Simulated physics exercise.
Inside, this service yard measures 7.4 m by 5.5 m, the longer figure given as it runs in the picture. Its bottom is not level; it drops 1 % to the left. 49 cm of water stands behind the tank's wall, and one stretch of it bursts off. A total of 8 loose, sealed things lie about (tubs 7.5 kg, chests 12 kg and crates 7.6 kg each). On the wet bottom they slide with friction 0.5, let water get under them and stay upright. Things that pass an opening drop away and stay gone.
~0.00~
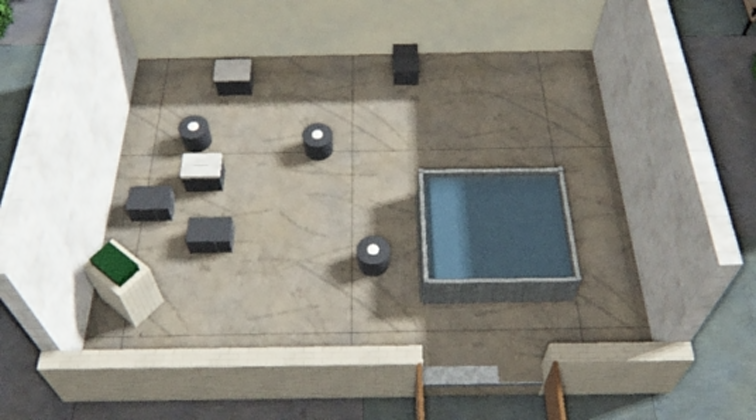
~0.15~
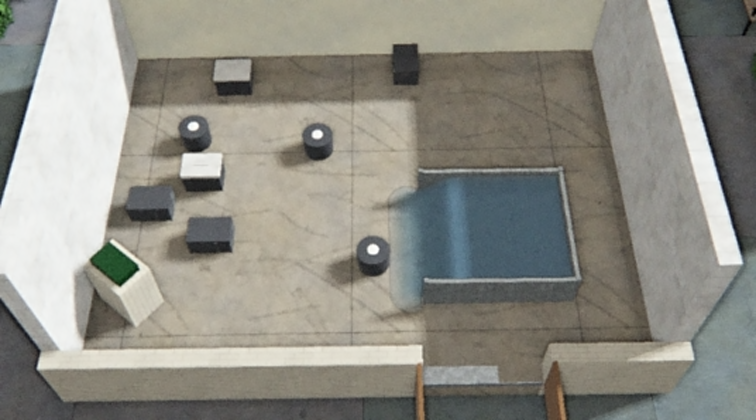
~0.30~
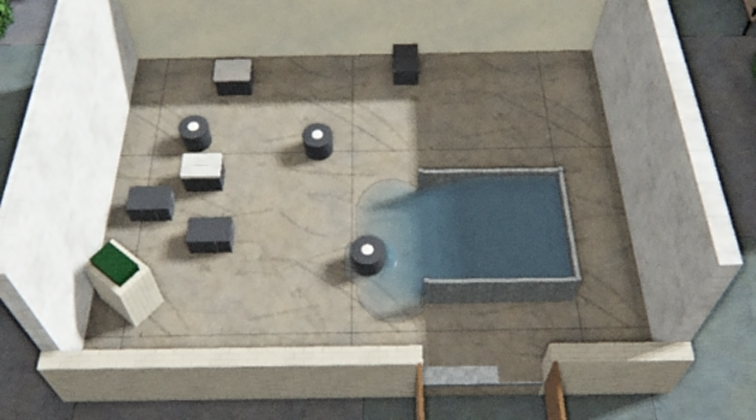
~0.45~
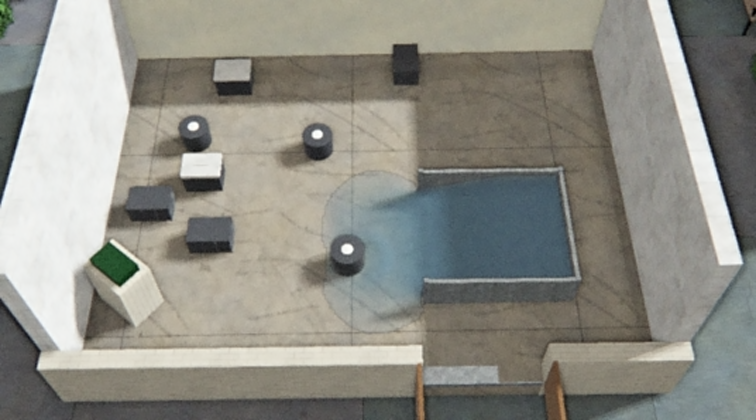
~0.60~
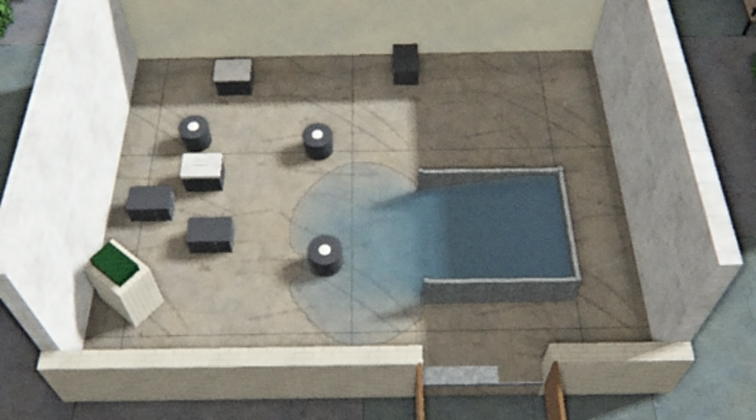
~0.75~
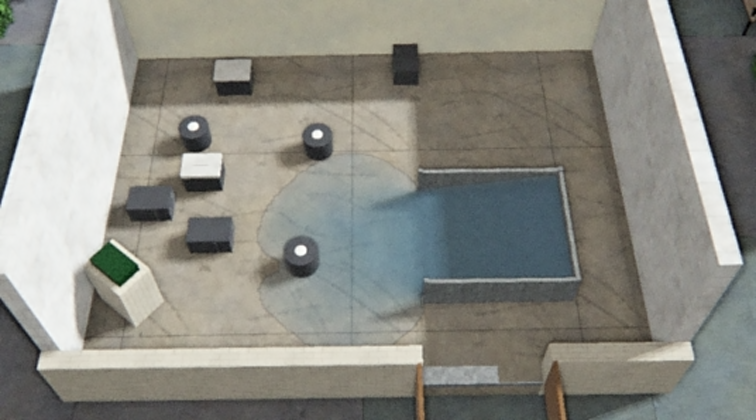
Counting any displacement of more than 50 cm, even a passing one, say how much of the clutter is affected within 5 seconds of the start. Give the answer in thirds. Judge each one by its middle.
Two thirds or more.
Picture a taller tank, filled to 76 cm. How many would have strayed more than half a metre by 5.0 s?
In that case the number is 8.
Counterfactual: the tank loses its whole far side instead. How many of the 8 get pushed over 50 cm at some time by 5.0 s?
In that case the number is 3.
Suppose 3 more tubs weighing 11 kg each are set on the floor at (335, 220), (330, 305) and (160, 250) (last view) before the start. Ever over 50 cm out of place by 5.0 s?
Result, one by one: Exceeded, exceeded and exceeded.
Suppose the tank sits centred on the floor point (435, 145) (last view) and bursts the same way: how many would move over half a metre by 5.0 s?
The count would be 6.
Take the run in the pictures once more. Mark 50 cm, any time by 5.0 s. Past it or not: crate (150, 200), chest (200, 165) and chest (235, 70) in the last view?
The first is beyond the limit, the second beyond the limit, and the third inside the limit.
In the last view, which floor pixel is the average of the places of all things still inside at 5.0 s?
I'd put it close to (232, 108) in the last view.
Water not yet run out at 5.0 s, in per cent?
100 % or so.
After 1.1 s 1 of 8 are over 50 cm from their spots; 0 afloat.
After 2.2 s 4 of 8 are over 50 cm from their spots; 3 afloat.
After 3.5 s 6 of 8 are over 50 cm from their spots; 5 afloat.
After 5.0 s 6 of 8 are over 50 cm from their spots, and 6 have been at some point; 6 afloat.
